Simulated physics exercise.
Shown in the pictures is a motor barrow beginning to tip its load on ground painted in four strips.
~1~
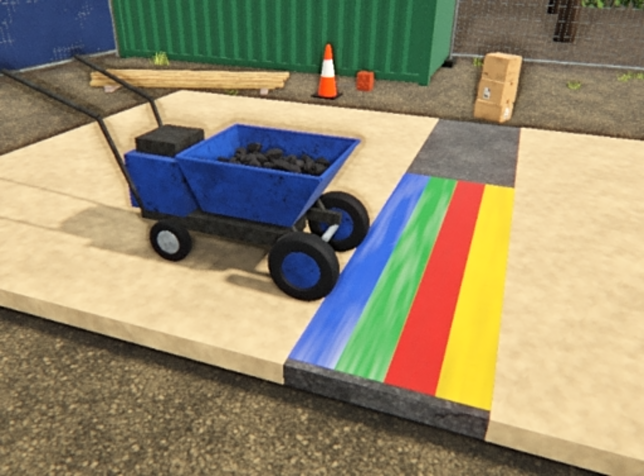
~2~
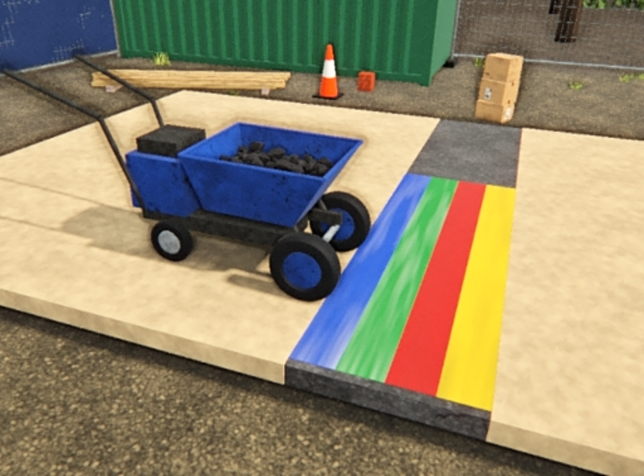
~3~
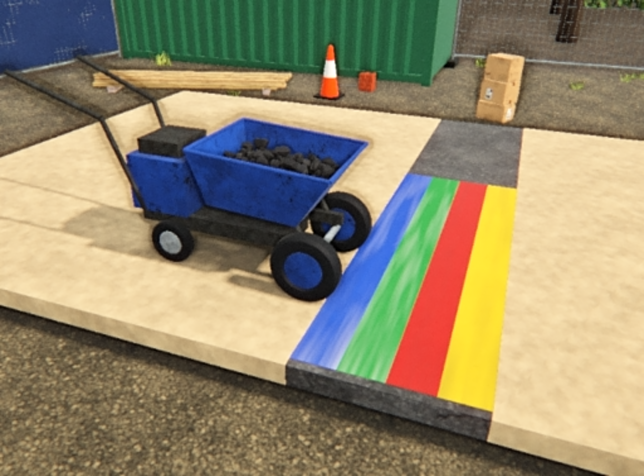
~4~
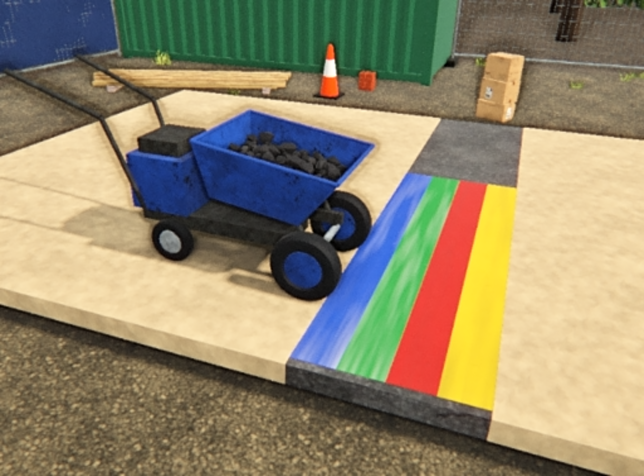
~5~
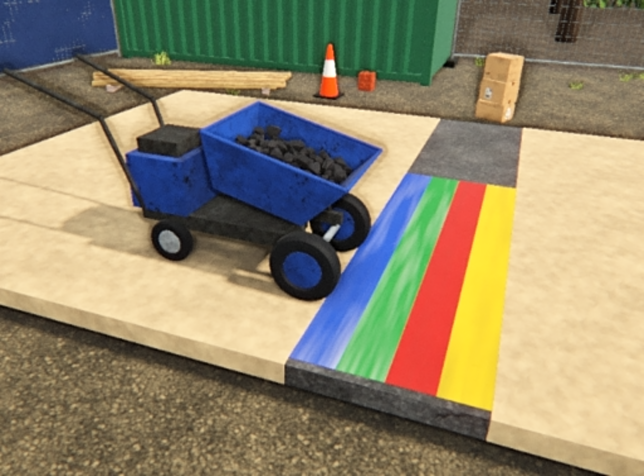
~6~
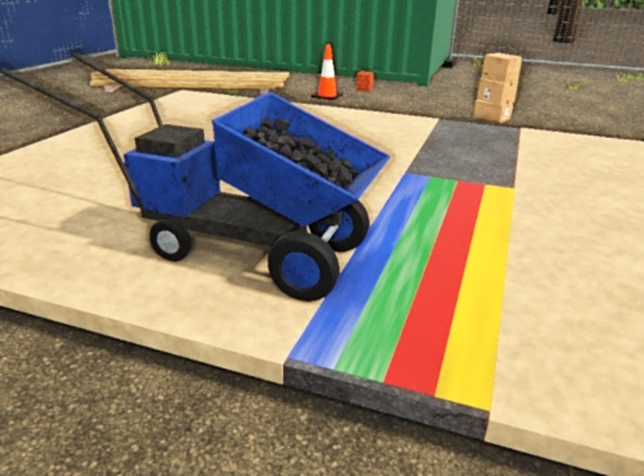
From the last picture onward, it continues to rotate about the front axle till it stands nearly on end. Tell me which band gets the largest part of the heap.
I would say the red band gets the largest part.
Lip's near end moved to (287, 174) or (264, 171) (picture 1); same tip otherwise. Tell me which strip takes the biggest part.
Place one - that green strip; place two - the green one.
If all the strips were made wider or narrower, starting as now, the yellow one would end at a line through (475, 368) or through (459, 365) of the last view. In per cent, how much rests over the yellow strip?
30 per cent, then 30 per cent, roughly.
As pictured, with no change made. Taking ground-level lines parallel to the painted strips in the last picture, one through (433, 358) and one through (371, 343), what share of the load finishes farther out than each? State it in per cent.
Roughly 40 per cent, and 90 per cent.
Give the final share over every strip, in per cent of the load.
Percentages: Blue 0, green 15, red 45, yellow 25.
Soon after the last picture, skip tipped steeply; all in the skip.
A little later, skip tipped right over; most in the skip; a stray few over the green strip; a small part over the red strip; a stray few over the yellow strip.
Later still, skip tipped right over; about a quarter in the skip; a small part over the green strip; about a third over the red strip; about a quarter over the yellow strip; a small part off the paint.
By the end, skip tipped right over; a stray few in the skip; a stray few over the blue strip; about a quarter over the green strip; about half over the red strip; about a quarter over the yellow strip; a small part off the paint.
